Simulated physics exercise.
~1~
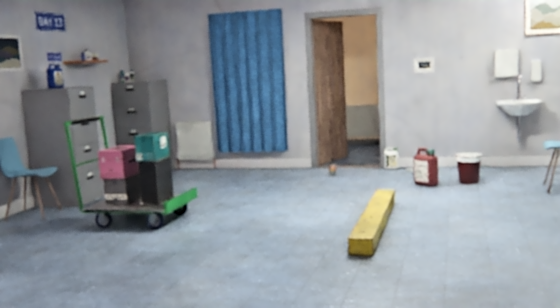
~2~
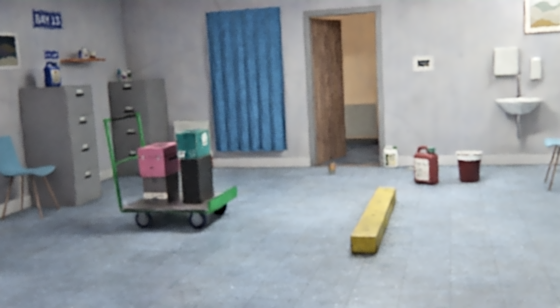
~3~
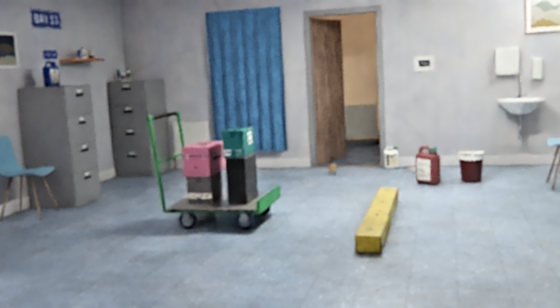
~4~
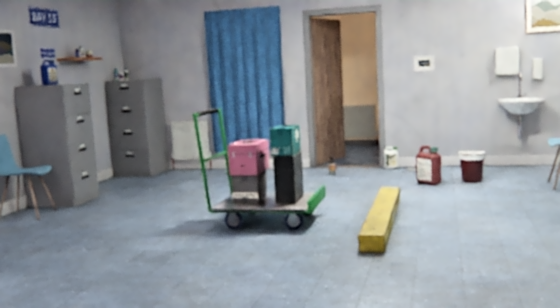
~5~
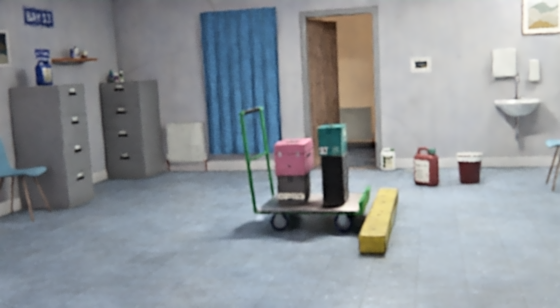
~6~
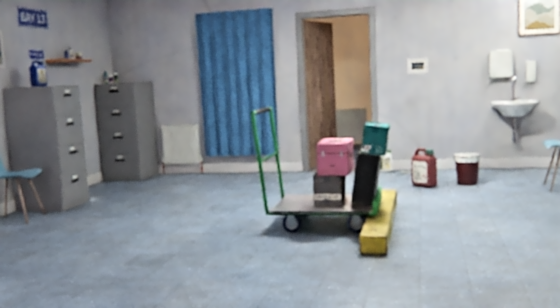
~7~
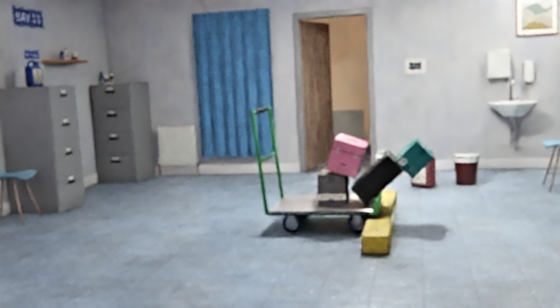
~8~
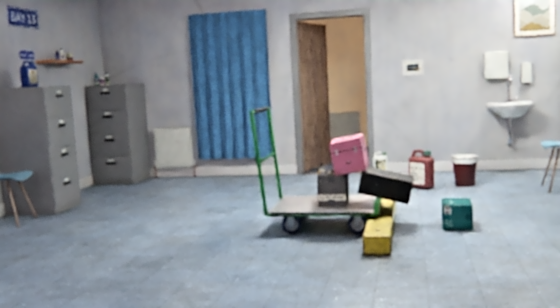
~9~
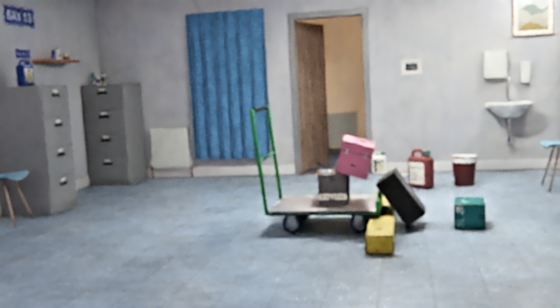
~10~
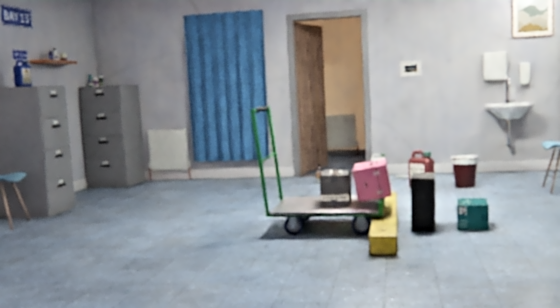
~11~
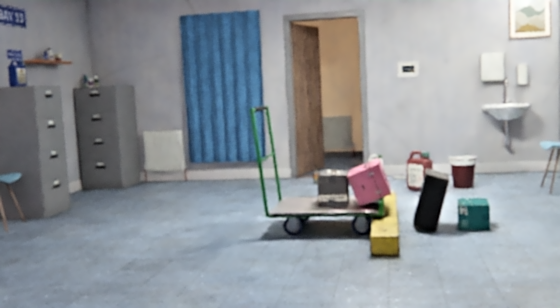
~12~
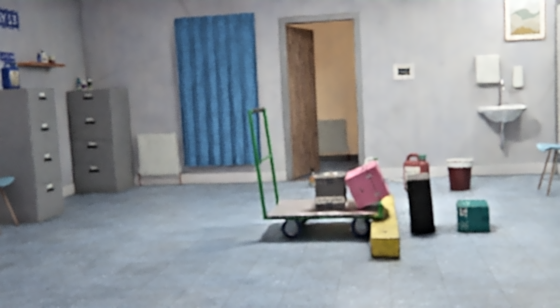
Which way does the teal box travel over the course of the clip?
The teal box travels to the right, first riding on the trolley and then tumbling off past the yellow kerb.
